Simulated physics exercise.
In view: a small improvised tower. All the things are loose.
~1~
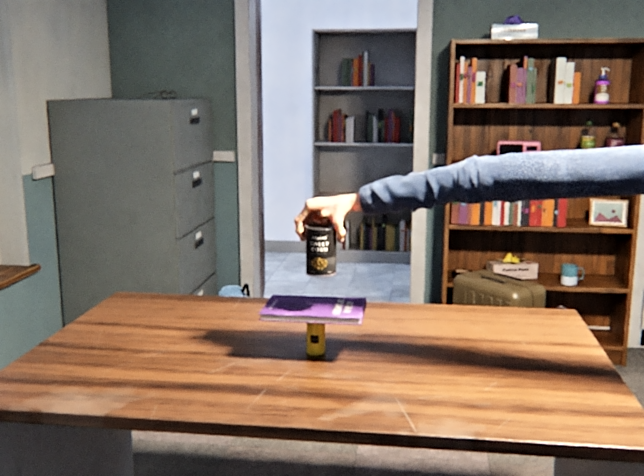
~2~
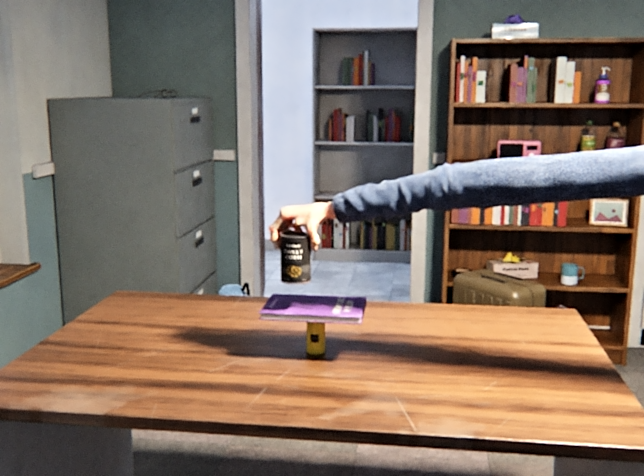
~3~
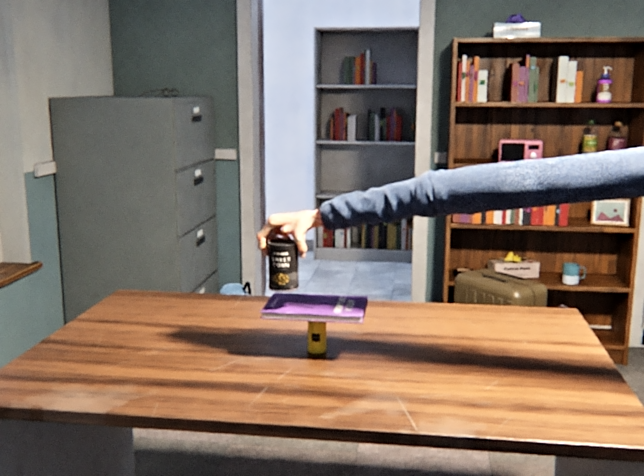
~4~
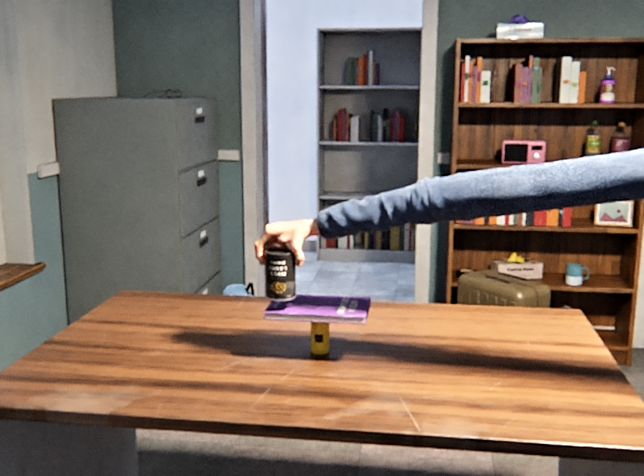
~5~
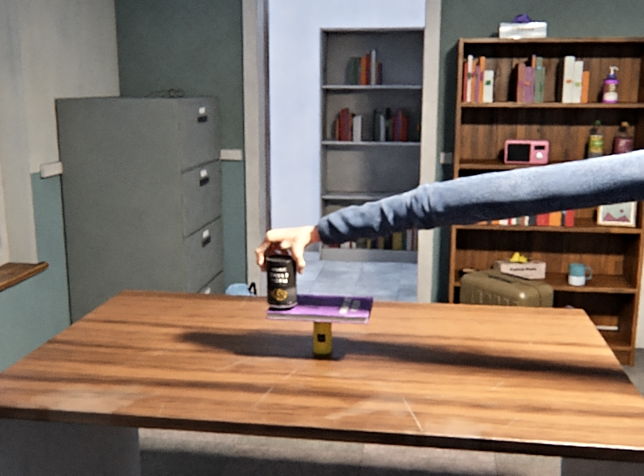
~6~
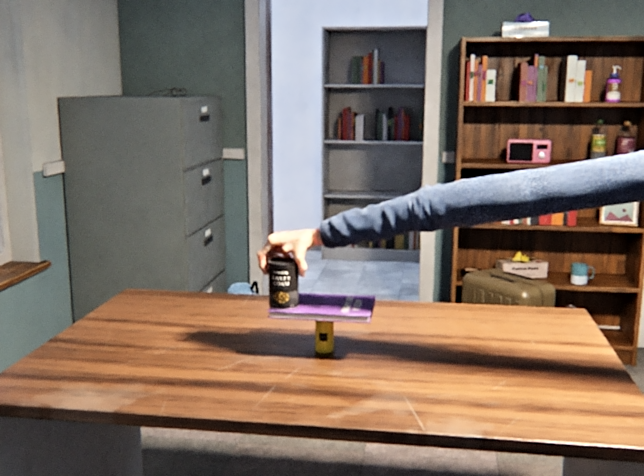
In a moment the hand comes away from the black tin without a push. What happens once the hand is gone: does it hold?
The stack gives way.
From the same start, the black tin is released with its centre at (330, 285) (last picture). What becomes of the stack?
Then it holds.
Then, 0.40 s after the last picture, black tin now fallen; purple book tipped 58° from how it was; yellow shaker tipped 6° from how it was.
Then, 0.50 s after the last picture, purple book tipped 41° from how it was; yellow shaker tipped 27° from how it was.
Then, 0.70 s after the last picture, purple book now fallen; yellow shaker on its side.
By the end, fallen, black tin and purple book; tipped over in the stack, yellow shaker. The stack loses its balance.
